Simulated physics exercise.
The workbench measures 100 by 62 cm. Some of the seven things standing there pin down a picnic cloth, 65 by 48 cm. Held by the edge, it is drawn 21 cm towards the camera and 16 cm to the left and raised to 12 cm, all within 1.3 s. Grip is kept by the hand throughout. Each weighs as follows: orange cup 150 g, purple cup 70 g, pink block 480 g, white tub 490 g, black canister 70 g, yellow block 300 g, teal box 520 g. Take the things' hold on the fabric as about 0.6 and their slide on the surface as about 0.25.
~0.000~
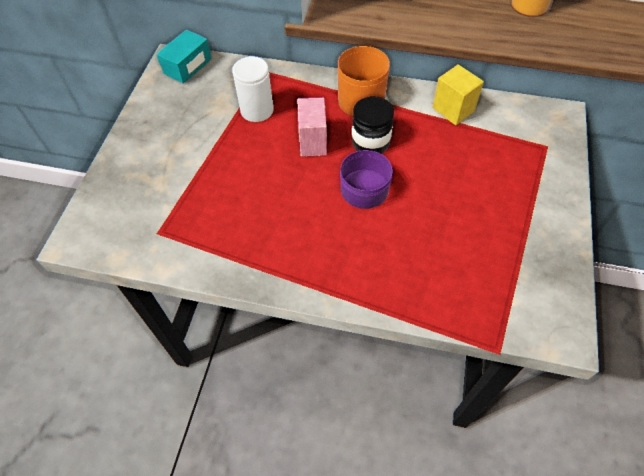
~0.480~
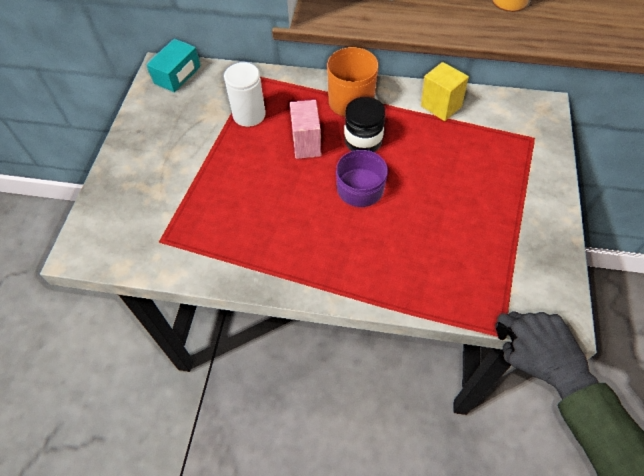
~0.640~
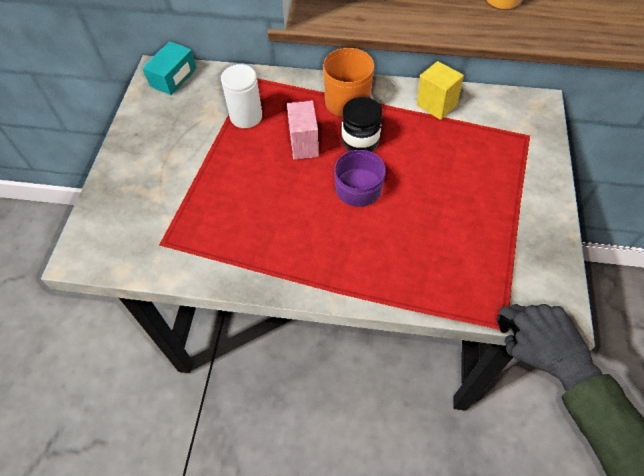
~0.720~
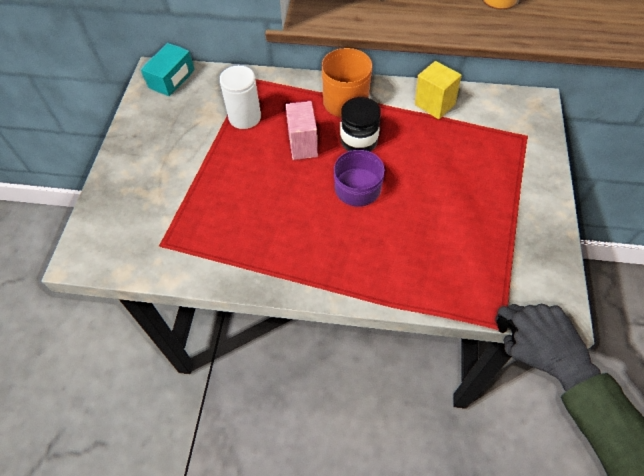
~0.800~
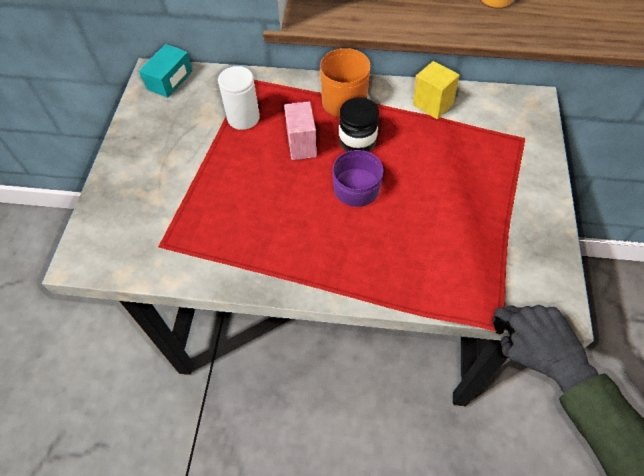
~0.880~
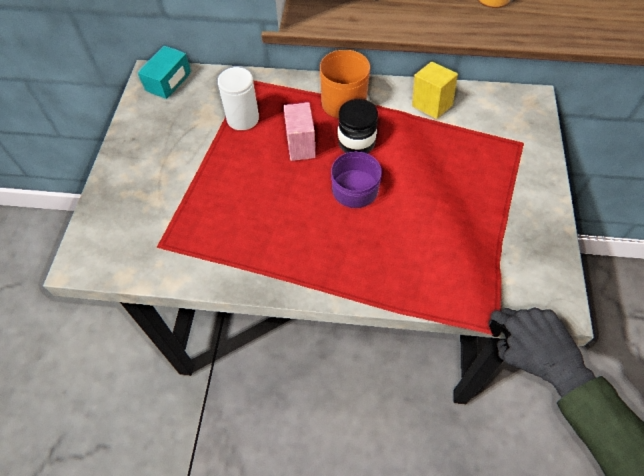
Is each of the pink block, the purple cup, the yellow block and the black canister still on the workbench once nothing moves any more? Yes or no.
Pink block yes, purple cup yes, yellow block yes, black canister yes.
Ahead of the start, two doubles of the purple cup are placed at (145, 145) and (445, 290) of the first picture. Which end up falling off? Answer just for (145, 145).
At that spot, the copy is still on top.
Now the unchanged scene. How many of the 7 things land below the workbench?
My count is 0.
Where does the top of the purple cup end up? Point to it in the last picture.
The top ends up close to (335, 234) in the last picture.
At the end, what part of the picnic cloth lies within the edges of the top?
About 80 per cent.
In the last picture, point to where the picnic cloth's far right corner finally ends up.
Roughly (543, 259).
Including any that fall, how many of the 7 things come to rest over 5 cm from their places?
The answer is 5 of them.
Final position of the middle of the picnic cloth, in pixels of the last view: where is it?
(334, 247) or thereabouts.
By 1.1 s, 95 % of the picnic cloth is still over the top; purple cup 4 cm off its start, black canister 4 cm off its start, pink block 2 cm off its start.
By 1.4 s, 90 % of the picnic cloth is still over the top; purple cup 9 cm off its start, black canister 9 cm off its start, pink block 5 cm off its start.
By 1.7 s, 85 % of the picnic cloth is still over the top; black canister 13 cm off its start at (363, 162), purple cup 13 cm off its start at (336, 222), pink block 9 cm off its start at (302, 150).
By 1.9 s, 80 % of the picnic cloth is still over the top; black canister 16 cm off its start, purple cup 16 cm off its start, pink block 11 cm off its start.
By 3.5 s, 80 % of the picnic cloth is still over the top; black canister 16 cm off its start at (365, 173), purple cup 16 cm off its start at (335, 234), pink block 11 cm off its start at (304, 159), yellow block 1 cm off its start at (437, 78).
